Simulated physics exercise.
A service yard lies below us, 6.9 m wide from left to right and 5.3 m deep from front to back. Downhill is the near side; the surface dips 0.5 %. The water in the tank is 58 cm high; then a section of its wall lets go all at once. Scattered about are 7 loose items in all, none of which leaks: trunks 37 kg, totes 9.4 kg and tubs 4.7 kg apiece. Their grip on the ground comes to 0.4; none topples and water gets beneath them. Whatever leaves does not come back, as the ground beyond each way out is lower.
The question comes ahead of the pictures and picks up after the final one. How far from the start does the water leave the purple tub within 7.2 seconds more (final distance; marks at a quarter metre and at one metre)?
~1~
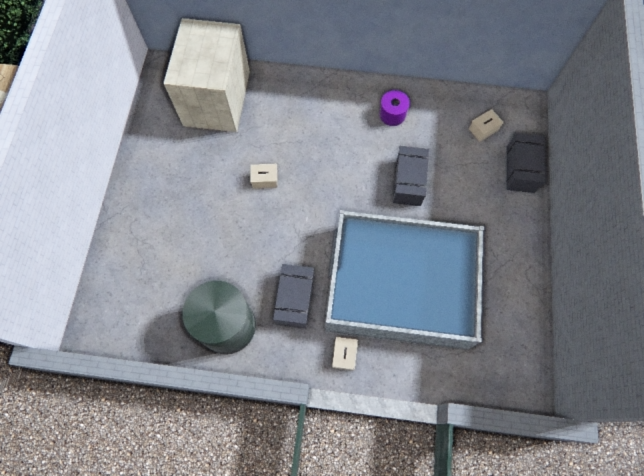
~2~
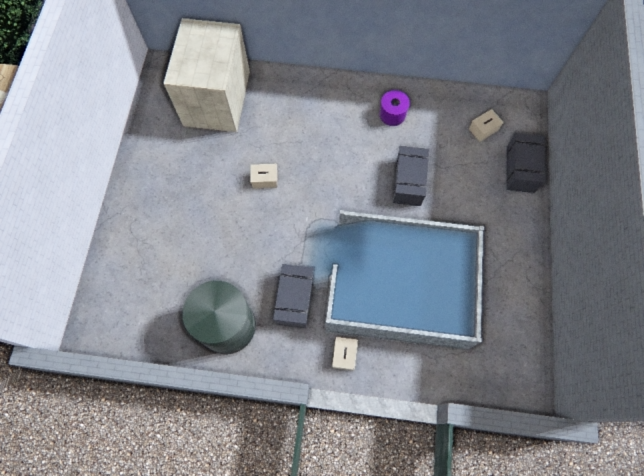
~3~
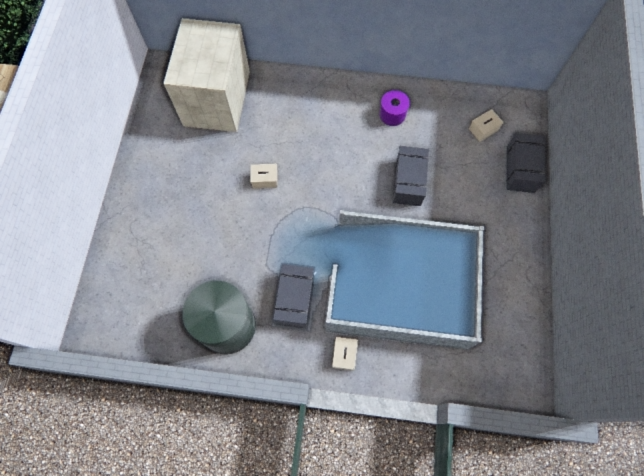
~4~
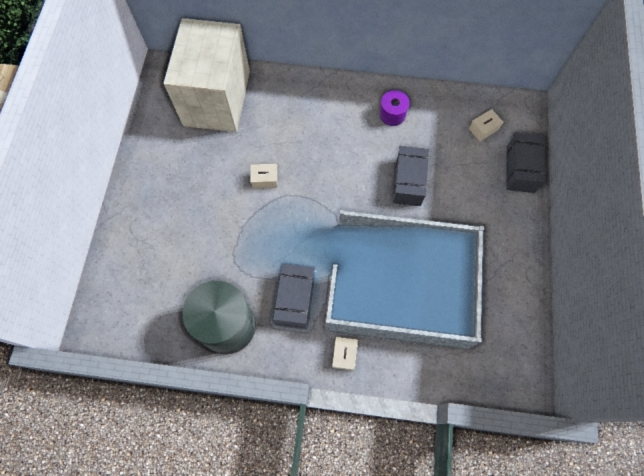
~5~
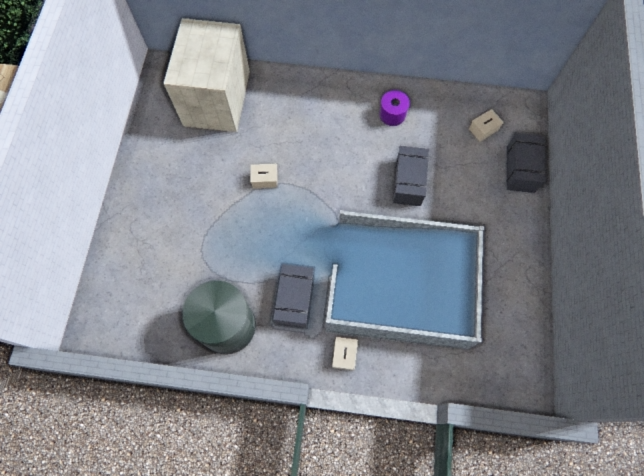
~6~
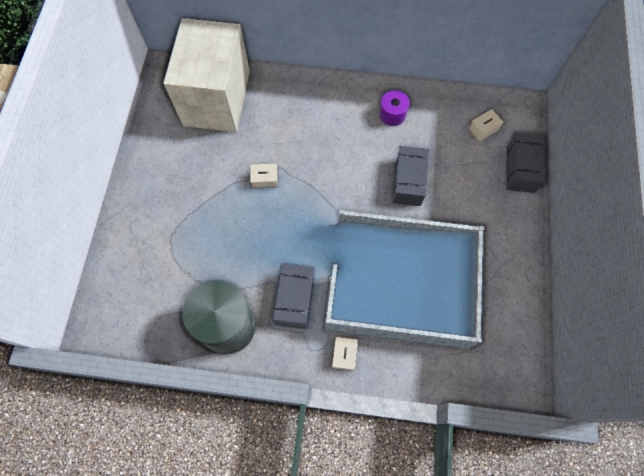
Chances are it edges a little way.
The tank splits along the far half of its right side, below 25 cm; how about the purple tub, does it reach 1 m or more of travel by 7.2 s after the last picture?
In that case the purple tub travels far.
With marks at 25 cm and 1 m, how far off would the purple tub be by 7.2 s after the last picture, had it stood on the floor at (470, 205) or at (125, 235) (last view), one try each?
At the first spot it keeps its position; at the second it winds up far off.
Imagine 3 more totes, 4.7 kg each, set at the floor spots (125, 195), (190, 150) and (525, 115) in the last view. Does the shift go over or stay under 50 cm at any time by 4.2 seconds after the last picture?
Note, same order as listed: Inside the limit, beyond the limit, inside the limit.
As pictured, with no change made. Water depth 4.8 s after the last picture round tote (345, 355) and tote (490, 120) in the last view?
Depths: Near 4 cm, then near 0 cm.
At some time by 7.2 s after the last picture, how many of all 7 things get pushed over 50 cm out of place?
Answer: 2.
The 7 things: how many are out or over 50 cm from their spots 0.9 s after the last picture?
That would be 1.
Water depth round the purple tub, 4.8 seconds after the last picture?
Roughly 3 cm deep.
Then, 0.9 s after the last picture the purple tub is near (395, 102), 0.0 m from its start, aground; 0 of 7 are out; 0 afloat.
Then, 2.8 s after the last picture the purple tub is near (395, 102), 0.0 m from its start, aground; 0 of 7 are out; 0 afloat.
Then, 4.8 s after the last picture the purple tub is near (402, 107), 0.1 m from its start, aground; 0 of 7 are out; 0 afloat.
Then, 7.2 s after the last picture the purple tub is near (433, 124), 0.7 m from its start, aground; 0 of 7 are out; 0 afloat.
